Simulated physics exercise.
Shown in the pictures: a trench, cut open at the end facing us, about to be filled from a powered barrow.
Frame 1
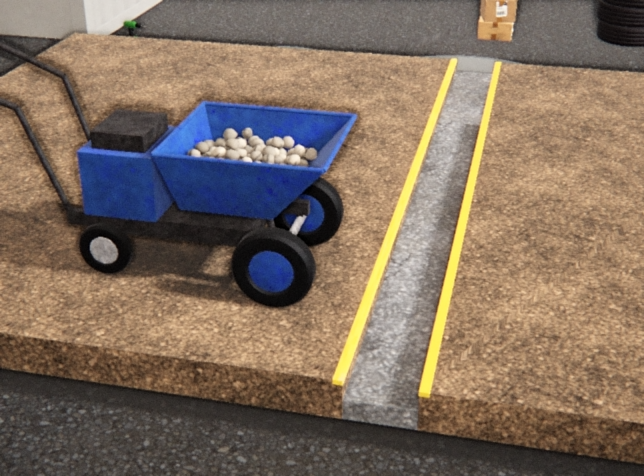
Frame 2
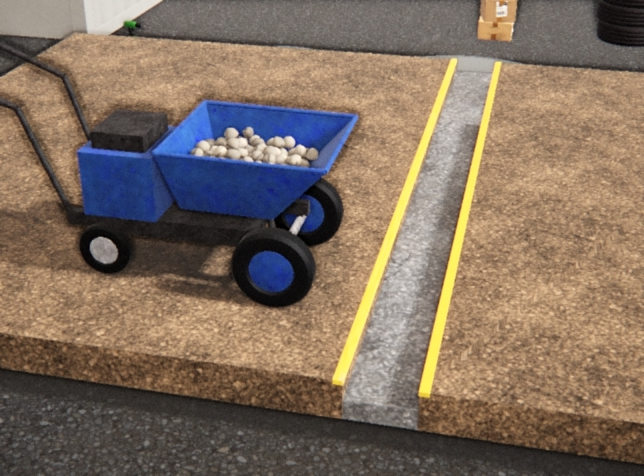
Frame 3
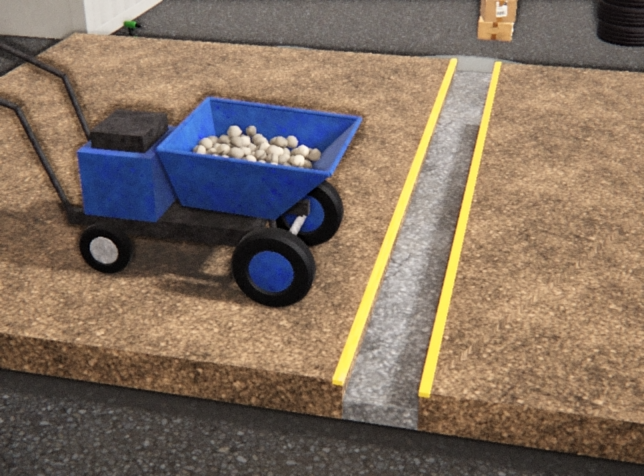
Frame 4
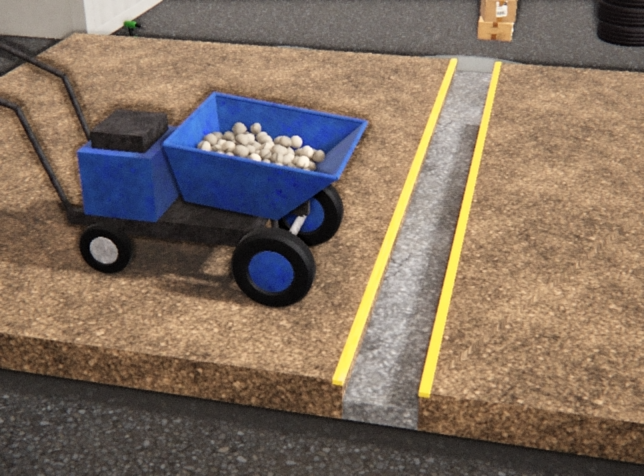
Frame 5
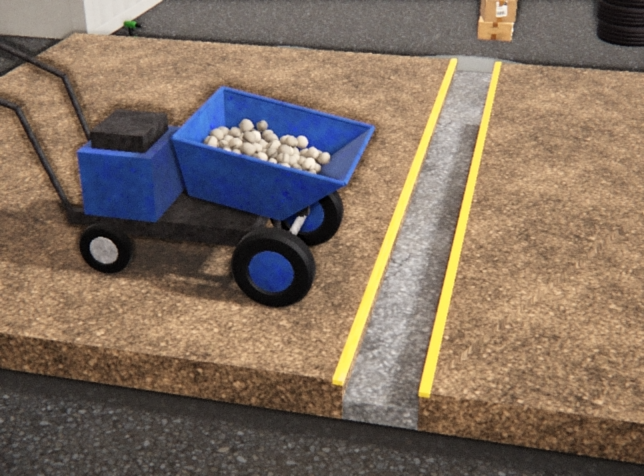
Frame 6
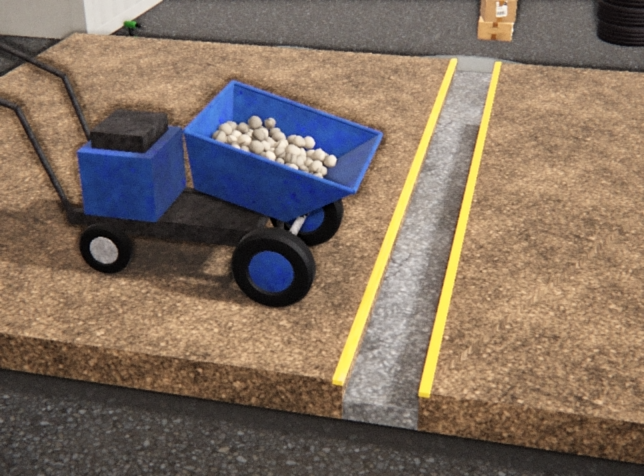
A blue powered barrow loaded with pale river pebbles stands beside a shallow yellow-edged trench, its skip gradually tilting forward to the right.
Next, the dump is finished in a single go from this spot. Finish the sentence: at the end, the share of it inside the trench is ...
... above half.
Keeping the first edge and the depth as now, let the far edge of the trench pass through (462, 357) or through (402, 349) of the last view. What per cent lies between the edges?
The first try lands around 90 %, the second around 10 %.
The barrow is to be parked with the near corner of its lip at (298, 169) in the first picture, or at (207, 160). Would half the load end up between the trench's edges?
Trial 1 exceeds half, trial 2 falls short of half.
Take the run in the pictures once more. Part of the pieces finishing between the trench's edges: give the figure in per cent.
My estimate is some 75 %.
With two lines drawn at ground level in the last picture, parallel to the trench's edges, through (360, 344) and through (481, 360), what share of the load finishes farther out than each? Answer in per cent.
I reckon some 100 per cent and some 10 per cent.
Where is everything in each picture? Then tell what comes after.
Lip of the skip at (323, 171), level; top of the load at (241, 154), river pebbles; first edge of the trench at (351, 342); far edge at (433, 353), the trench over half as wide as the skip, and shallow for its width, in the first frame.
Lip of the skip at (325, 172), level; top of the load at (242, 154), in the second frame.
Lip of the skip at (329, 175), tipped barely; top of the load at (236, 154), in the third frame.
Lip of the skip at (336, 179), tipped a little; top of the load at (228, 159), in the fourth frame.
Lip of the skip at (344, 184), tipped a little; top of the load at (235, 156), in the fifth frame.
Lip of the skip at (353, 192), tipped clearly; top of the load at (234, 147); first edge of the trench at (351, 342); far edge at (433, 353), in the sixth frame.
Soon after the last picture, skip tipped steeply; all in the skip.
A little later, skip tipped right over; nearly all in the skip; a small part in or heaped over the trench.
Later still, skip tipped right over; about a quarter in the skip; about two thirds in or heaped over the trench; about a quarter beyond it.
By the end, skip tipped right over; a stray few in the skip; most in or heaped over the trench; about a quarter beyond it.
